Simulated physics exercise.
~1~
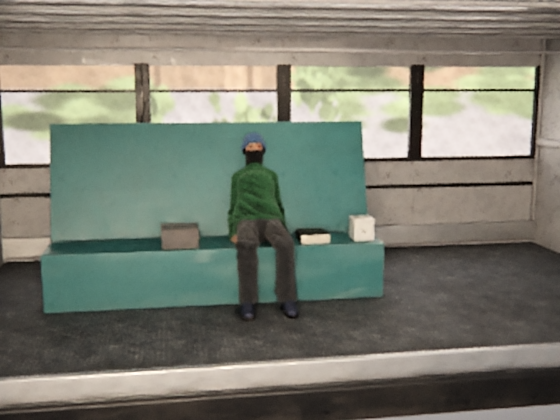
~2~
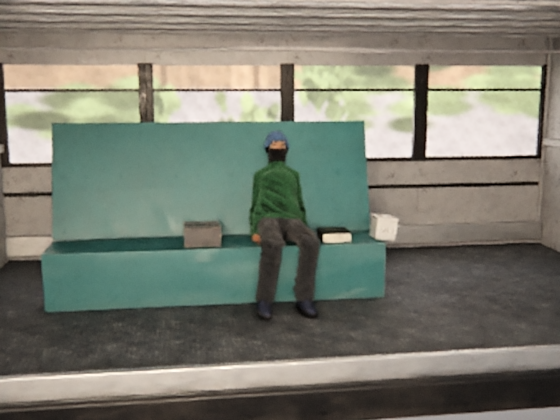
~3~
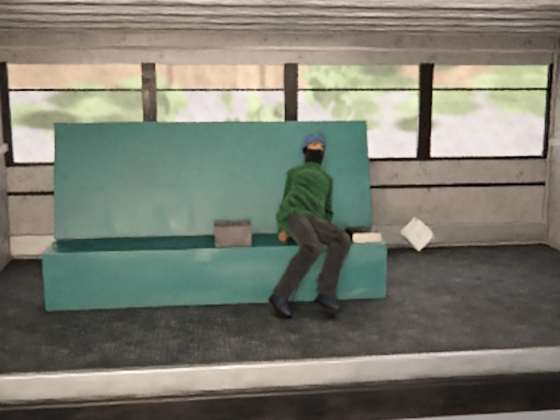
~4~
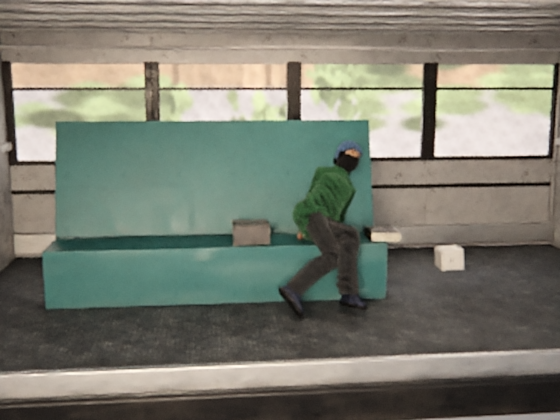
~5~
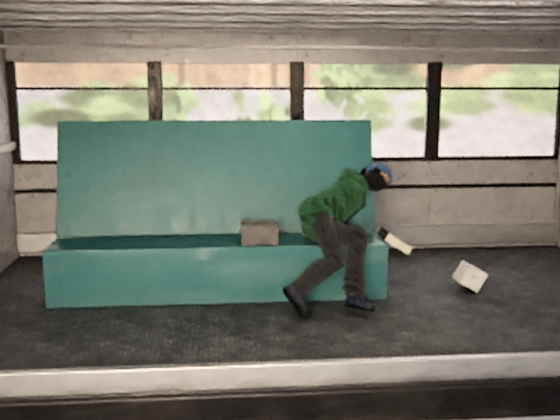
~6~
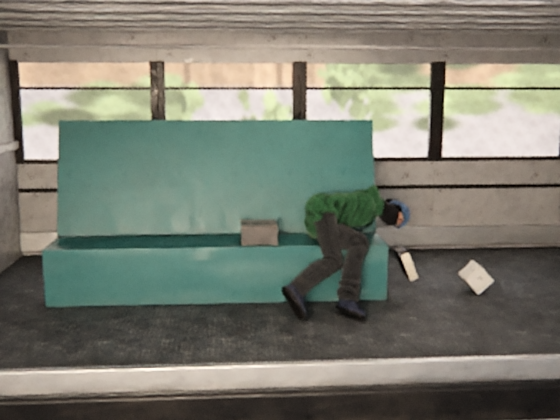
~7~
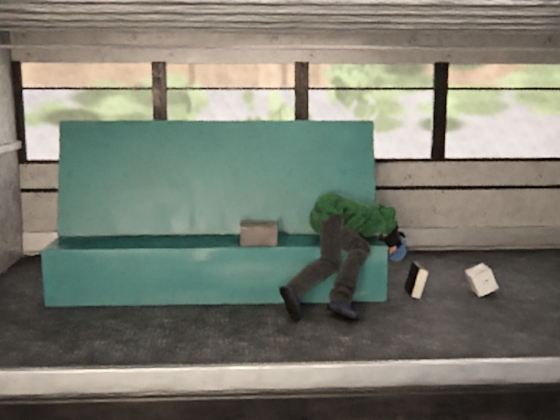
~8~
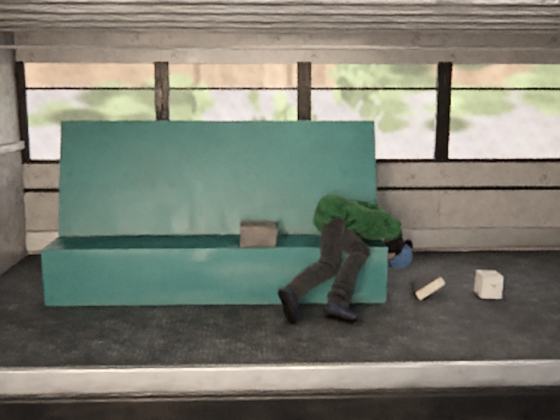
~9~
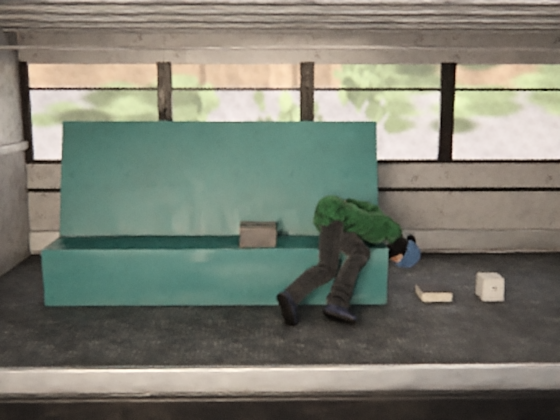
In a train car, a slumped passenger slides right and two pale objects fall off the bench.
